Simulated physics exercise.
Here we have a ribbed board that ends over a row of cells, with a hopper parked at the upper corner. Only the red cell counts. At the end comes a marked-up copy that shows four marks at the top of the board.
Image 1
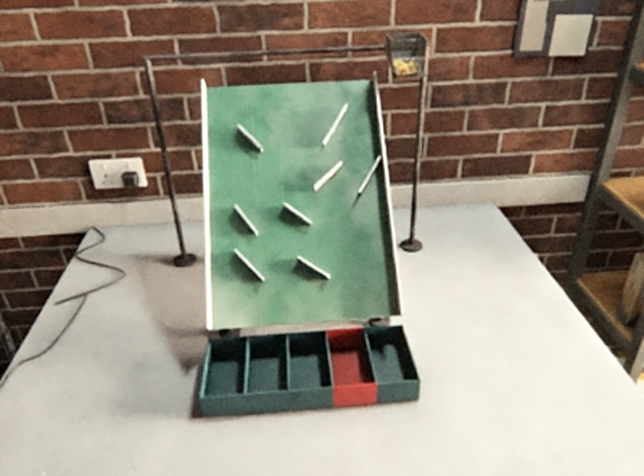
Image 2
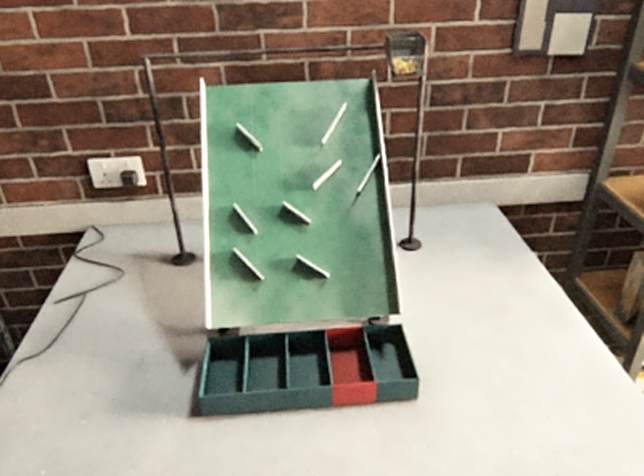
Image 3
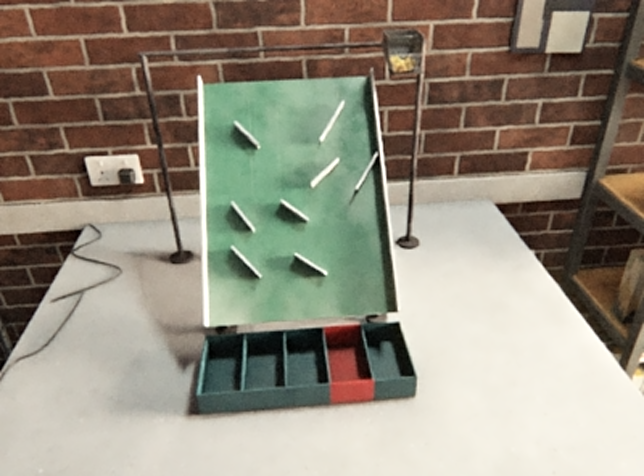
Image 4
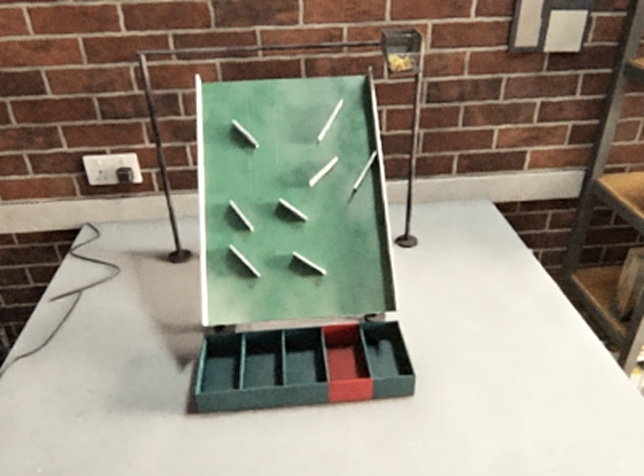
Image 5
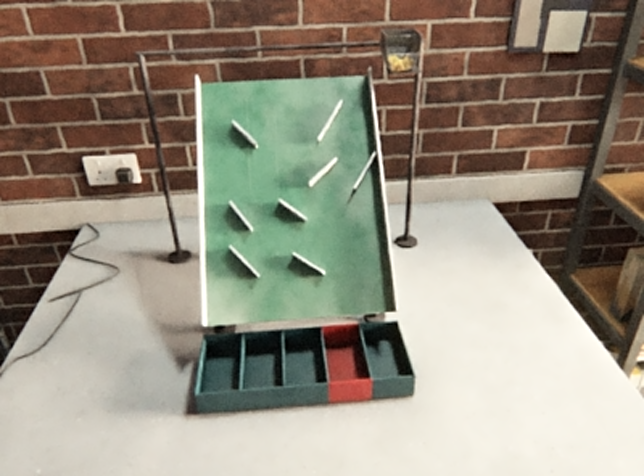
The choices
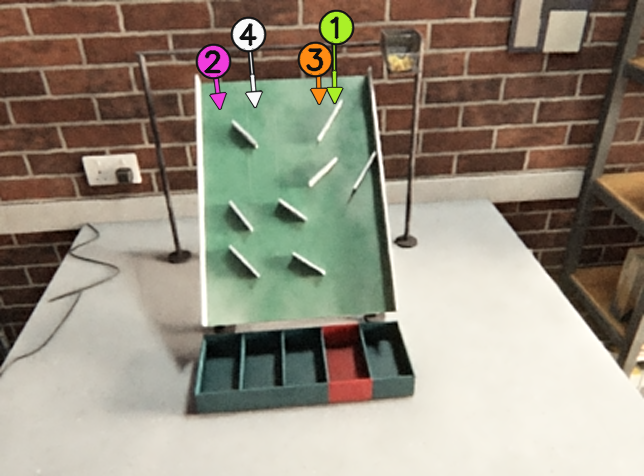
Nothing moves on the tabletop except for a very slight shift of the whole view early on, after which everything stays still. A tilted green board with pale ribs stands above a row of five cells, one red, while a small hopper holding yellowish pieces sits at the upper right.
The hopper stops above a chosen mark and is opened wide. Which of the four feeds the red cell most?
1.
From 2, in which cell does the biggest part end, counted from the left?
The first.
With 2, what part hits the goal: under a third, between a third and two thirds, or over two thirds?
Mark 2 gives under a third.
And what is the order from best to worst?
The order is 1, 3, 4, 2.
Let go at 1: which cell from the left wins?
It is the fourth one.
On the marked copy, mark 1 meets the board at (334, 97); mark 2 meets the board at (219, 103); mark 3 meets the board at (319, 98); mark 4 meets the board at (254, 101).
With 1, close to two thirds in the red cell, close to a quarter in other cells, only a few outside the box.
With 2, only a few in the red cell, the bulk in other cells, a small share outside the box.
With 3, close to half in the red cell, close to half in other cells.
With 4, close to a quarter in the red cell, close to two thirds in other cells, a small share outside the box.
